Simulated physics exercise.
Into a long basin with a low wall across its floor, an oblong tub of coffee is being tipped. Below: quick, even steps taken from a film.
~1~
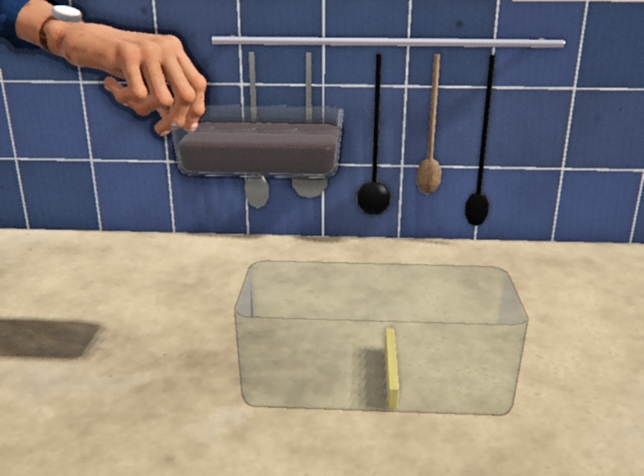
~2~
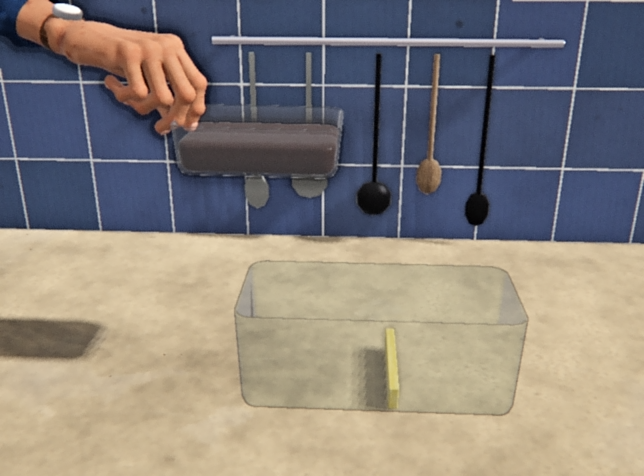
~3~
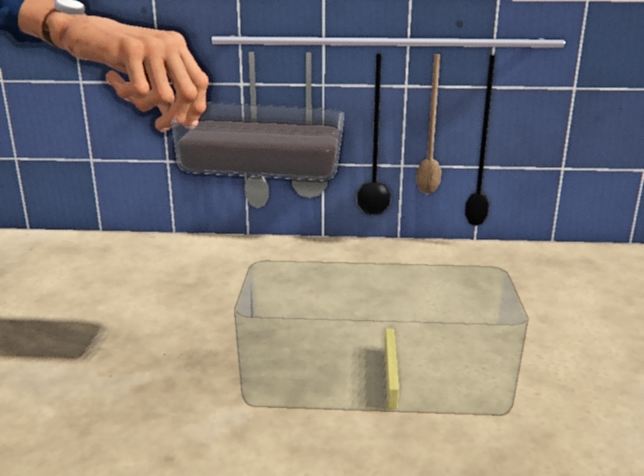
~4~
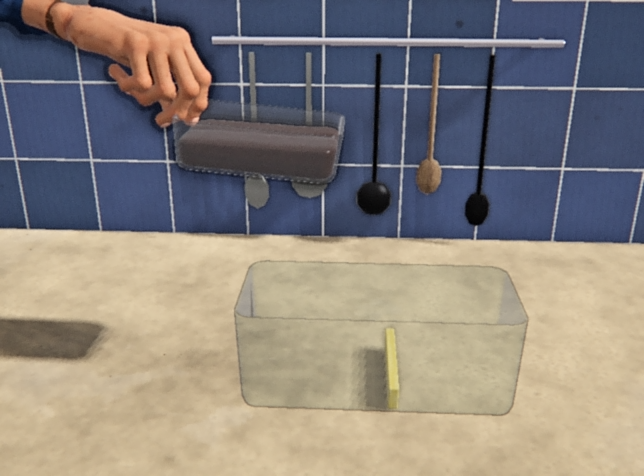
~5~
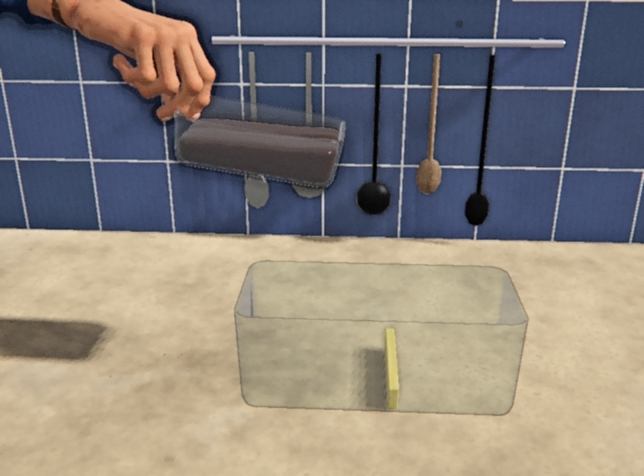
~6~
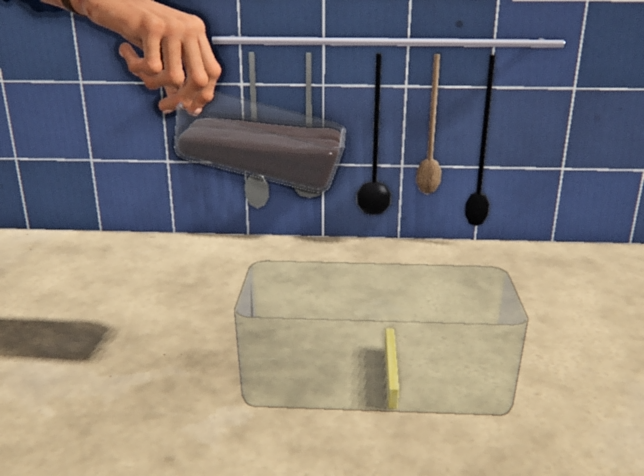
The footage shows a hand above a see-through oblong tub of dark brown liquid, which gradually tilts down to the right over a counter, while a clear long basin with a low yellow wall inside stays still below.
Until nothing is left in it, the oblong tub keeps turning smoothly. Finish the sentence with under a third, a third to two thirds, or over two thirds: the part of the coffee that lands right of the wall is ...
It is a third to two thirds.
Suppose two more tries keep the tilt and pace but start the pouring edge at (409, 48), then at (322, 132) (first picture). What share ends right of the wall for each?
Close to 60 in a hundred, and close to 30 in a hundred.
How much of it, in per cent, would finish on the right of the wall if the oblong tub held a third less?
Roughly 30 %.
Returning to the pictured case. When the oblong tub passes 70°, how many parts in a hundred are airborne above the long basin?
That comes to near 40 percent.
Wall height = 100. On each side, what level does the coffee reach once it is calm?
On the left it sits near 30, while on the right it sits near 50.
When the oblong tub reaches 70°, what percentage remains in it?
I'd reckon near 20 percent is still held at that tilt.
A moment on, the oblong tub is tipped part way and 20 per cent is still to pour, 6 is left of the wall and 33 right of it.
Next, the oblong tub is tipped right over and 2 per cent is still to pour, 39 is left of the wall and 49 right of it.
Then the oblong tub is tipped right over and 0 per cent is still to pour, 44 is left of the wall and 49 right of it.
Later the oblong tub is tipped right over and 0 per cent is still to pour, 44 is left of the wall and 50 right of it.
Finally, 44 per cent lies left of the wall, 50 right of it and 6 outside.
